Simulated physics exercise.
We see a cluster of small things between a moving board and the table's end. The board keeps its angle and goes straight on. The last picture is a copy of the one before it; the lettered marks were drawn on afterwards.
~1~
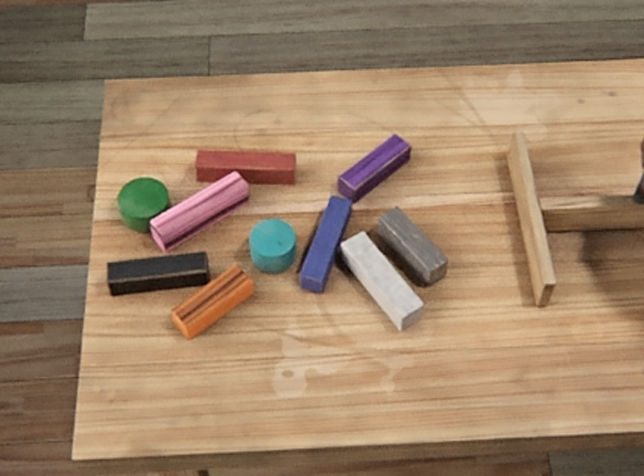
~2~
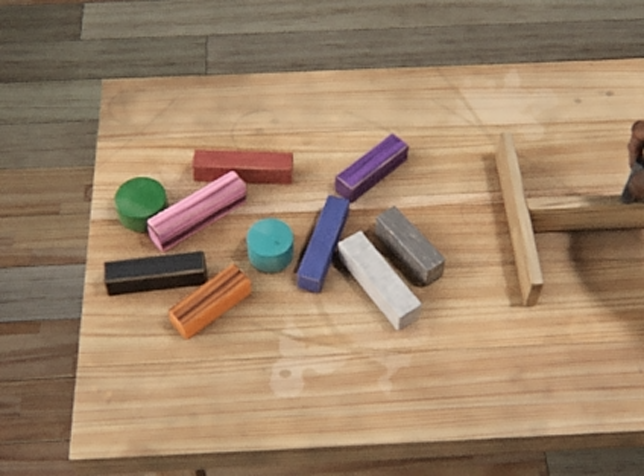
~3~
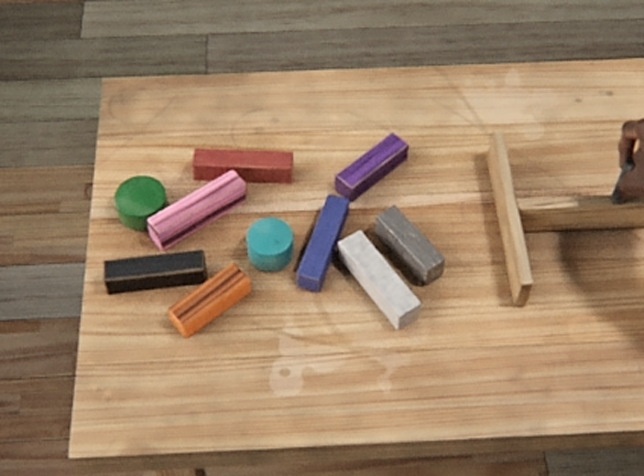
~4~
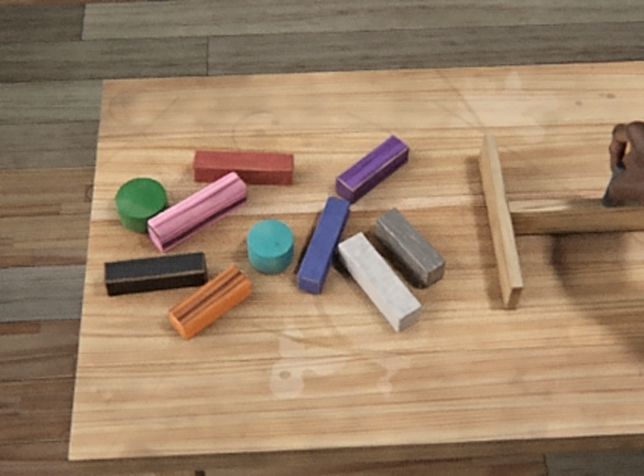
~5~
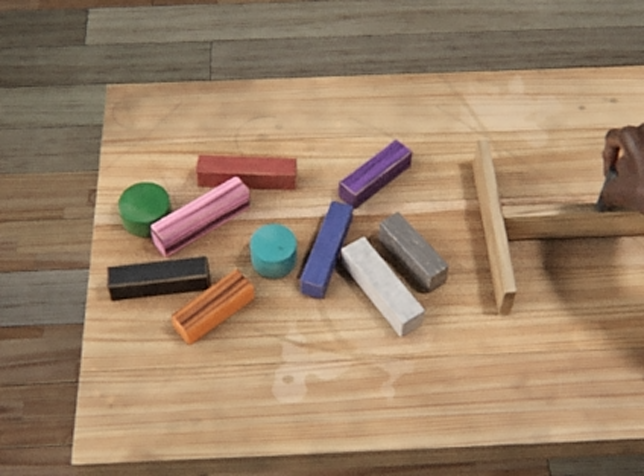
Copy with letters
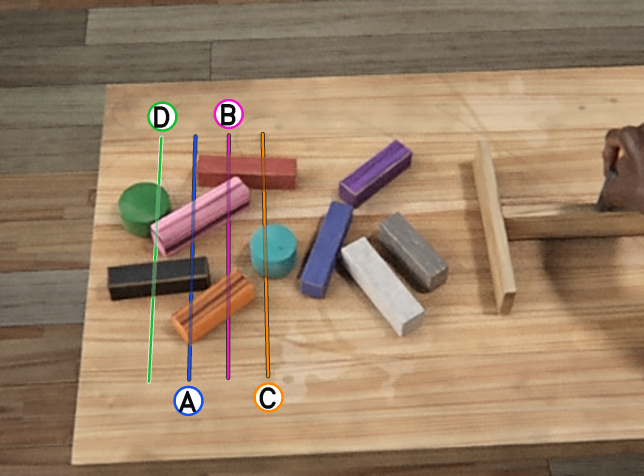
On a wooden table, a hand slides a board slightly left toward scattered colourful blocks.
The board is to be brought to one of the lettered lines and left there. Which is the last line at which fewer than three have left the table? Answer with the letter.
It should halt at A.
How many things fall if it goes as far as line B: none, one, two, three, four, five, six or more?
The count is none.
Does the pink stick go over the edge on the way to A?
No.
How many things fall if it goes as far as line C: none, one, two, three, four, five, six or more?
The count is none.
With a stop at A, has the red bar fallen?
No.
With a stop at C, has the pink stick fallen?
By then, no.
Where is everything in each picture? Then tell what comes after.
In the first picture, black stick (159, 274); white bar (382, 281); green tin (145, 205).
In the second picture, board (522, 204); blue bar (324, 243).
In the third picture, board (512, 204); grey bar (410, 245).
In the fourth picture, board (503, 207); purple stick (373, 170).
In the fifth picture, board (496, 211); red bar (247, 173); black stick (159, 279); white bar (382, 286).
On the marked copy, A at (193, 248); B at (228, 247); C at (265, 245); D at (156, 250).
Following A. Soon after the start, board (388, 216); purple stick (359, 168); white bar (347, 295).
Later, board (279, 220); green tin (136, 203); black stick (143, 280).
In the end, board (194, 223); black stick over the edge; green tin over the edge; two fallen.
As for the rest, B is within the limit but short; C is within the limit but short; D drops five.
